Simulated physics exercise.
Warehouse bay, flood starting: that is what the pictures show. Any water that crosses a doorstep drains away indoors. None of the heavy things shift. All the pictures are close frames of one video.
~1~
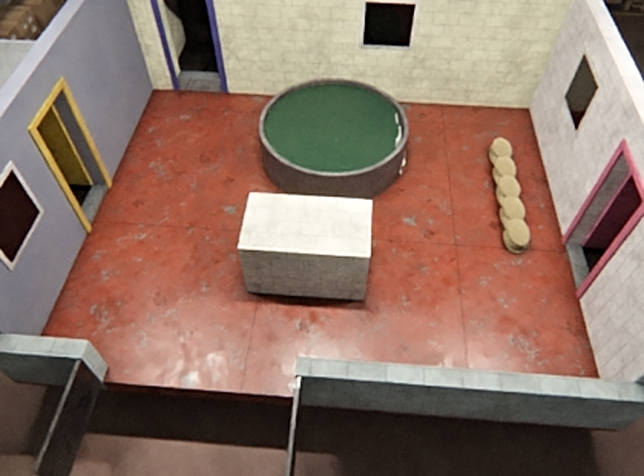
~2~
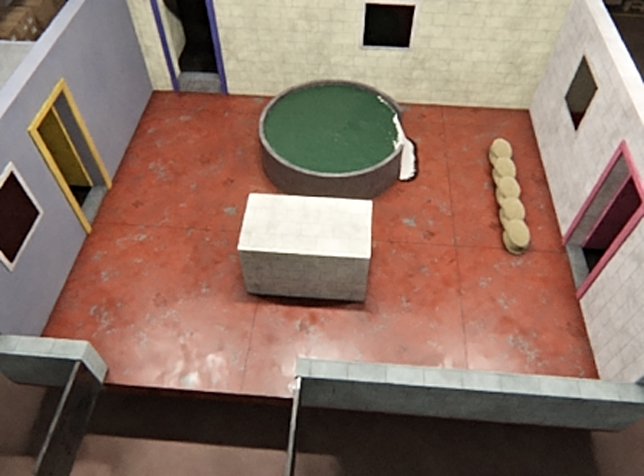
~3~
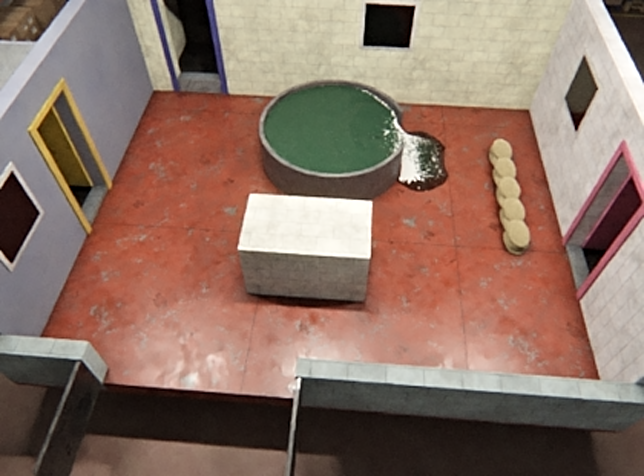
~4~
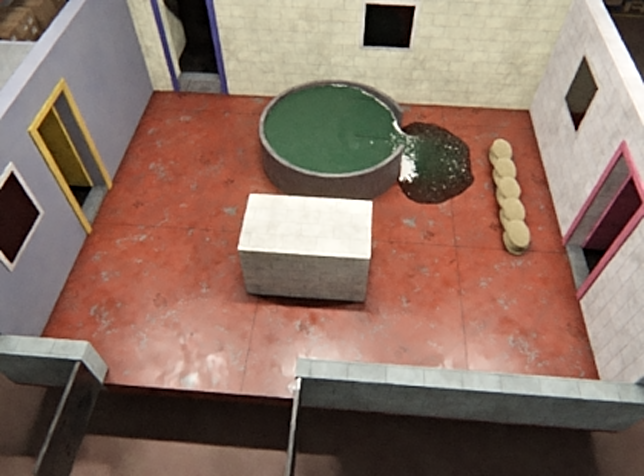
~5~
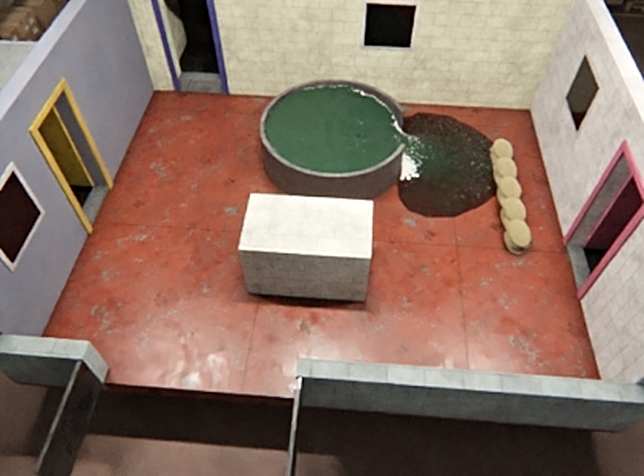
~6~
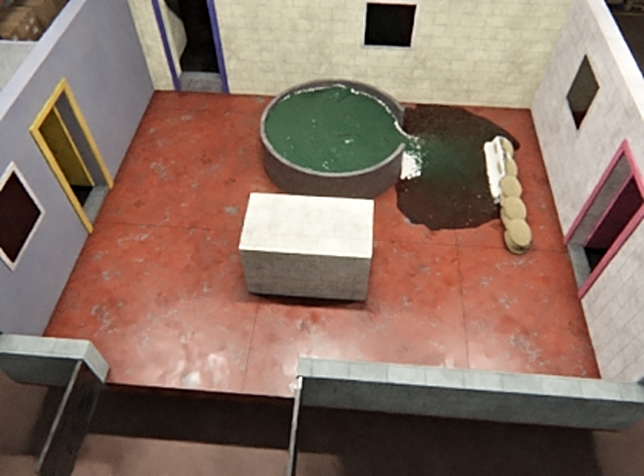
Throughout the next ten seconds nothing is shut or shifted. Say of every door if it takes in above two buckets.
The yellow door is going to be at or under the line; the blue door is going to be at or under the line; the pink door is going to be over the line.
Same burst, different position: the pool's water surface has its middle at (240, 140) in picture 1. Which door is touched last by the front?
It's the one in yellow.
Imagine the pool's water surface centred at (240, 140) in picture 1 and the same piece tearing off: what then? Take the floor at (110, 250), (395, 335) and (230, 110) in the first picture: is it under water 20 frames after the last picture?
In order, the three spots end up untouched, untouched and untouched.
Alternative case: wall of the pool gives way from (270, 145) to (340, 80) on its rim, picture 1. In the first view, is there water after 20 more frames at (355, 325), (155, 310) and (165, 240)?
Bone-dry, submerged, submerged.
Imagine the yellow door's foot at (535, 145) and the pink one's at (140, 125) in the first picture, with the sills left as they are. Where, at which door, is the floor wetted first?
Looks like the yellow door.
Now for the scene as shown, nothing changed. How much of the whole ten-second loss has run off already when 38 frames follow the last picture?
My figure is about 20 in a hundred.
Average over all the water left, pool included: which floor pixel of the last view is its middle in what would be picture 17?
Near pixel (385, 160).
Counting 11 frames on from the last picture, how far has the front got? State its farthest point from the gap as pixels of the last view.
Roughly at (553, 386).
A moment on, water covers 15 % of the floor; the yellow door not reached, the blue door not reached, the pink door not reached.
Next, water covers 25 % of the floor; the yellow door not reached, the blue door not reached, the pink door not reached.
Then, water covers 40 % of the floor; the yellow door not reached, the blue door not reached, the pink door wet at the sill, nothing in.
Later, water covers 65 % of the floor; the yellow door not reached, the blue door wet at the sill, nothing in, the pink door under two buckets in.
In the end, water covers 85 % of the floor; the yellow door wet at the sill, nothing in, the blue door wet at the sill, nothing in, the pink door over two buckets in.
